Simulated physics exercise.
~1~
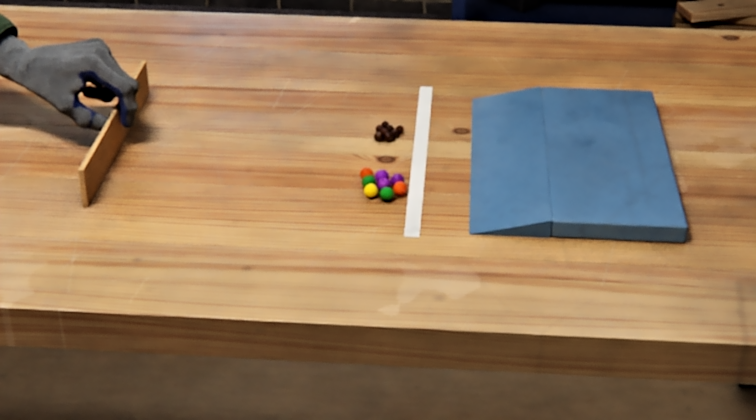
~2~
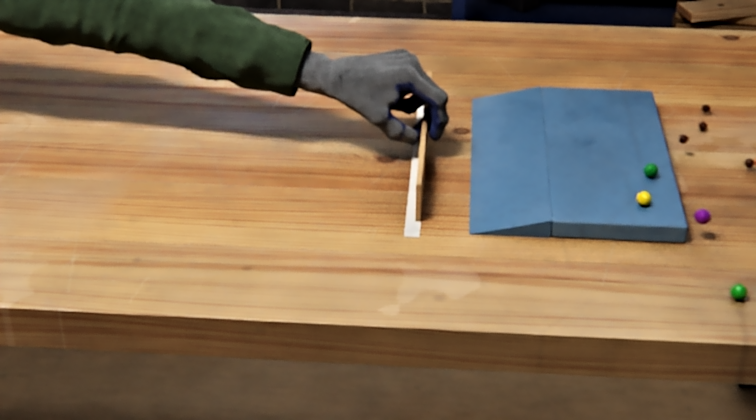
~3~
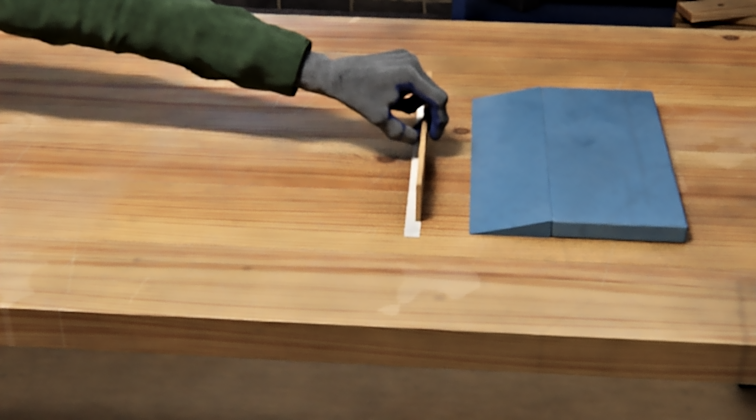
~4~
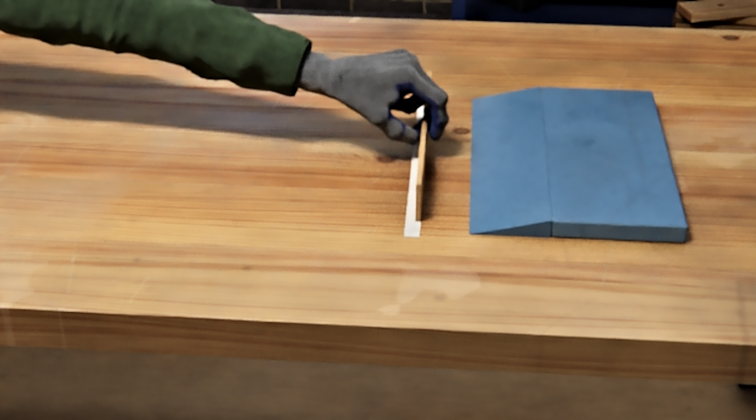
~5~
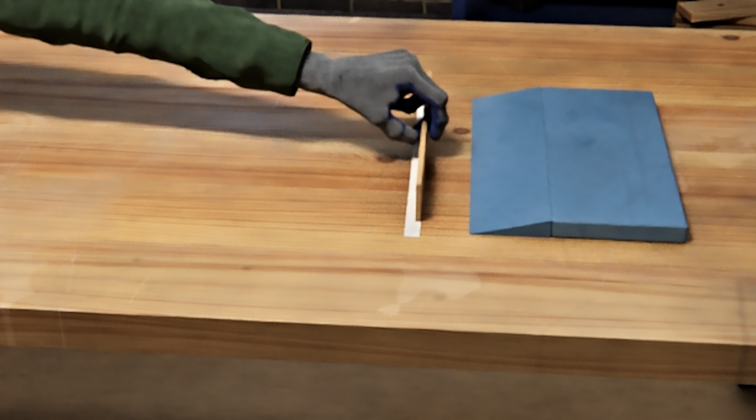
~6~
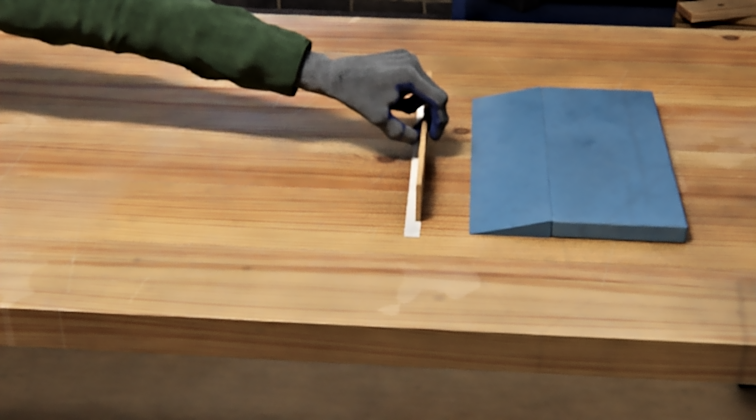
On a wooden table, a gloved hand sweeps colourful balls and dark beads rightward over a blue ramp and out of view.
